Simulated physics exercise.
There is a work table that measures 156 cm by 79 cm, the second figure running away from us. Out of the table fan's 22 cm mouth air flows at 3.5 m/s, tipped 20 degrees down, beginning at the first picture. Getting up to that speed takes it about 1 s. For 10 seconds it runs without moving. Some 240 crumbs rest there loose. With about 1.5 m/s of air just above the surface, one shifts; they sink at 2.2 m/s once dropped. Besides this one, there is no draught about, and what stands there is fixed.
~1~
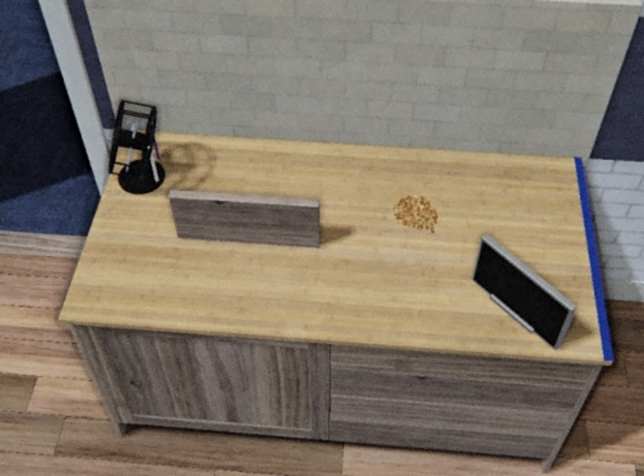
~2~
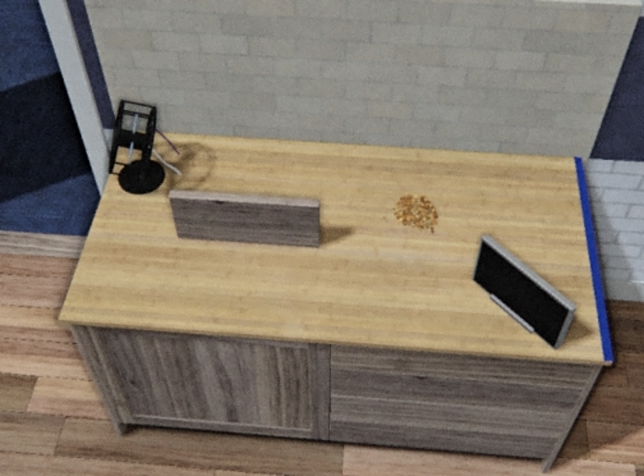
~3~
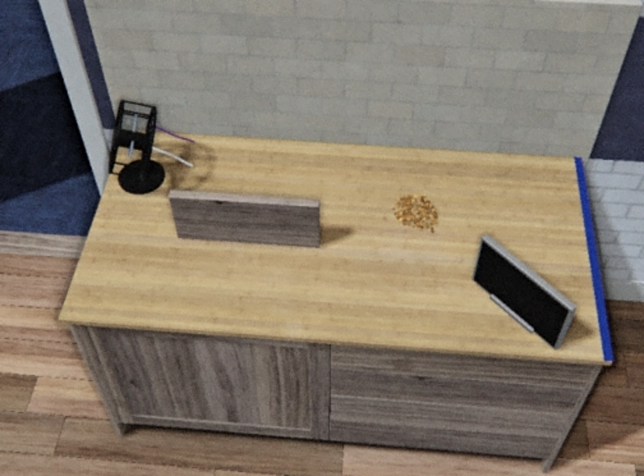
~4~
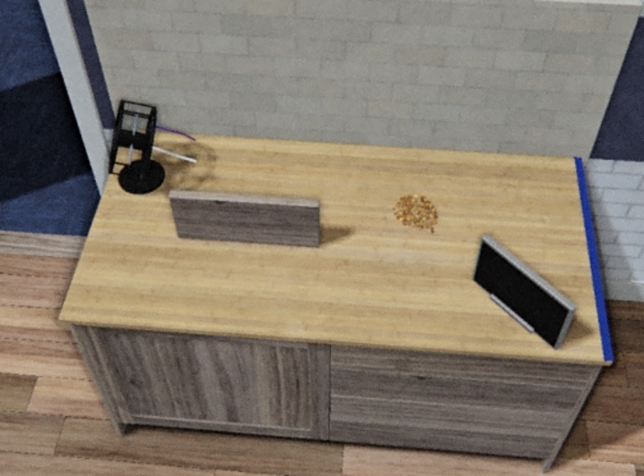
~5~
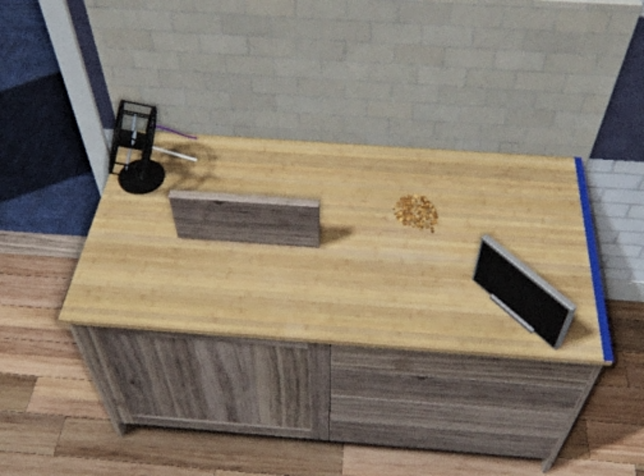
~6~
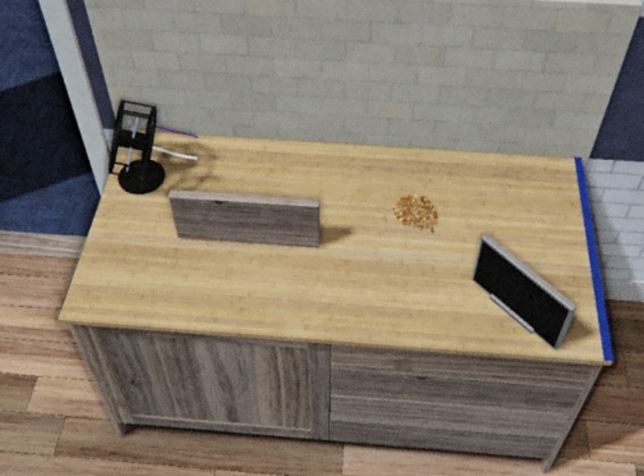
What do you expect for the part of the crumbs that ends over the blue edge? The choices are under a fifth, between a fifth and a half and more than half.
I'd bet the portion over that edge ends up exceeding one half.
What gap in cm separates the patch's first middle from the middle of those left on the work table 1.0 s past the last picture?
Around 55 cm from the start.
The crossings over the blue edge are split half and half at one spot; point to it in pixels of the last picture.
The middle of the crossings lies near (597, 257) in the last picture.
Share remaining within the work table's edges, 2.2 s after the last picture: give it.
Around 3 %.
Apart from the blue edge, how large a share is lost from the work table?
I would put it at around 0 per cent.
Then, 1.0 s after the last picture, 15 % are on the move or not yet settled, 85 % are over the blue edge; the middle of those still in play is near (581, 290).
Then, 2.2 s after the last picture, 4 % are on the move or not yet settled, 97 % are over the blue edge.
Then, 4.6 s after the last picture, 1 % are on the move or not yet settled, 99 % are over the blue edge.
Then, 9.1 s after the last picture, at the end, 99 % are over the blue edge.
